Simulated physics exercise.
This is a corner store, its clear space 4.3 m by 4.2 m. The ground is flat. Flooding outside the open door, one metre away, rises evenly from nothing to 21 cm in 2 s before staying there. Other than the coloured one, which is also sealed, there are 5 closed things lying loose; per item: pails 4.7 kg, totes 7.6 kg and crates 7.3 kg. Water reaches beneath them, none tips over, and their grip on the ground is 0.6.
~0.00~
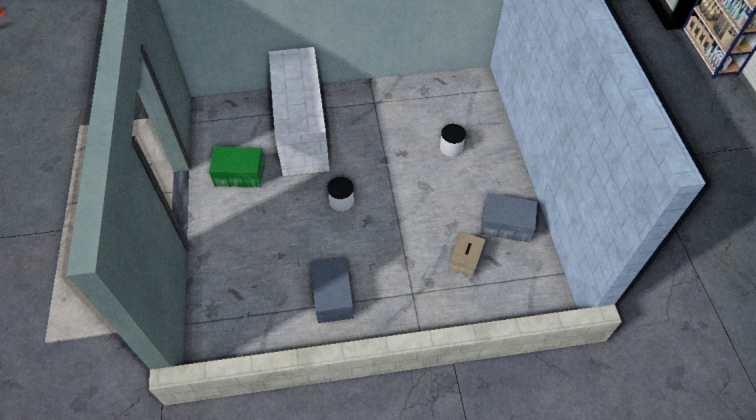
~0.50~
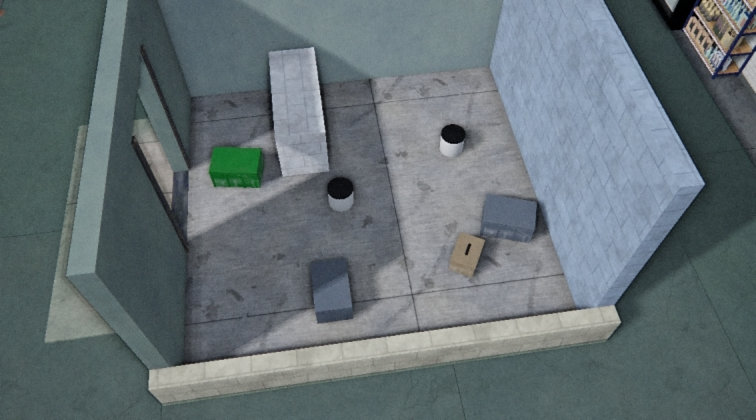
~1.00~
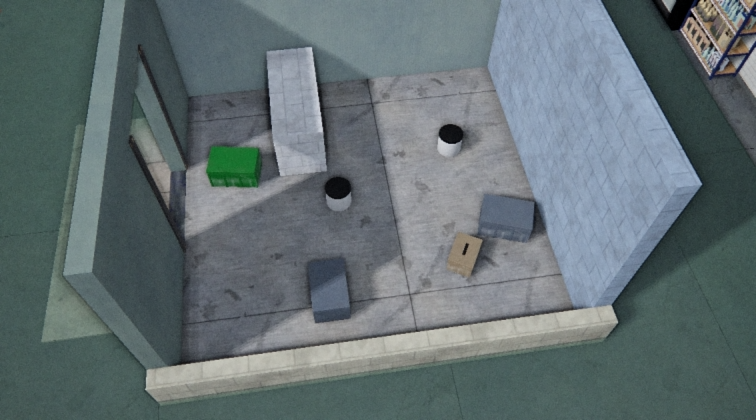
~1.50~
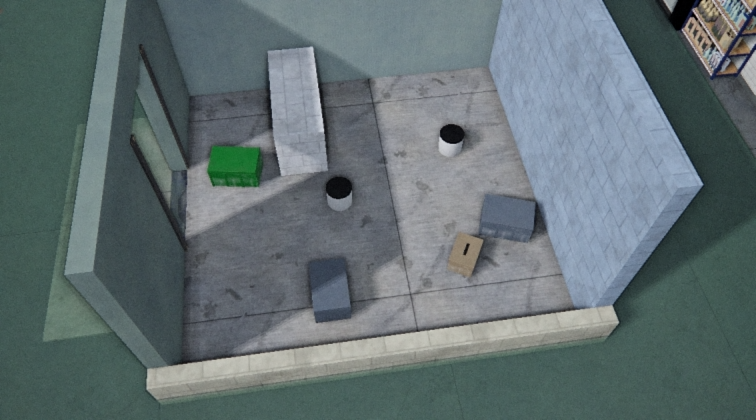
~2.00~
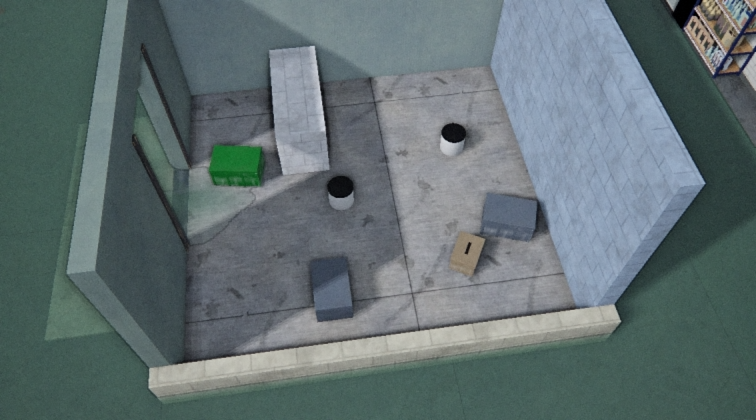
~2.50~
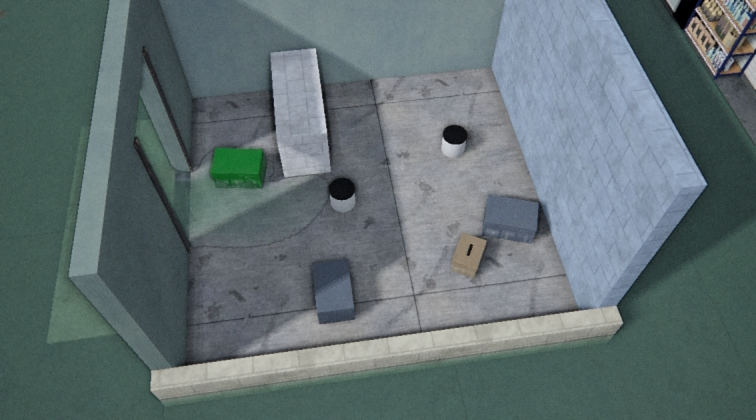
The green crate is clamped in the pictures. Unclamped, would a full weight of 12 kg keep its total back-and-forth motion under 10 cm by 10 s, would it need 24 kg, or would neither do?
Neither ballast works.
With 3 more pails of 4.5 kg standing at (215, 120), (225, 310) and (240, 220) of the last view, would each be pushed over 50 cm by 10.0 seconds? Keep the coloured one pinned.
In that order: Beyond it, within it, beyond it.
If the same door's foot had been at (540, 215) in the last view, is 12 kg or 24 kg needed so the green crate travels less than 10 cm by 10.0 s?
Result: Nothing offered works.
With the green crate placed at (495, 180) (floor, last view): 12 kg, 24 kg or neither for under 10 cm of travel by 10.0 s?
Note: None OK.
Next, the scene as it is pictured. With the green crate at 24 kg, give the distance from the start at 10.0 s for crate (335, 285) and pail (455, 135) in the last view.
The first is 40 cm from its start, the second 100 cm.
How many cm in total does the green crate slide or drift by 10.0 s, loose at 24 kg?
200 cm or so in all.
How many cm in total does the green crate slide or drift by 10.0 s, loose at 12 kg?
Total path: Roughly 400 cm.
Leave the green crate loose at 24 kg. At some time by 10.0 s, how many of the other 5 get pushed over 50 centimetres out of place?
That makes 5.
After 3.5 s the green crate would be 81 cm from its start with 12 kg and 31 cm from its start with 24 kg; 7 cm of water round it then.
After 4.5 s the green crate would be 121 cm from its start with 12 kg and 42 cm from its start with 24 kg; 6 cm of water round it then.
After 7.0 s the green crate would be 16 cm from its start with 12 kg and 92 cm from its start with 24 kg; 8 cm of water round it then.
After 10.0 s the green crate would be 112 cm from its start with 12 kg and 36 cm from its start with 24 kg; 10 cm of water round it then.
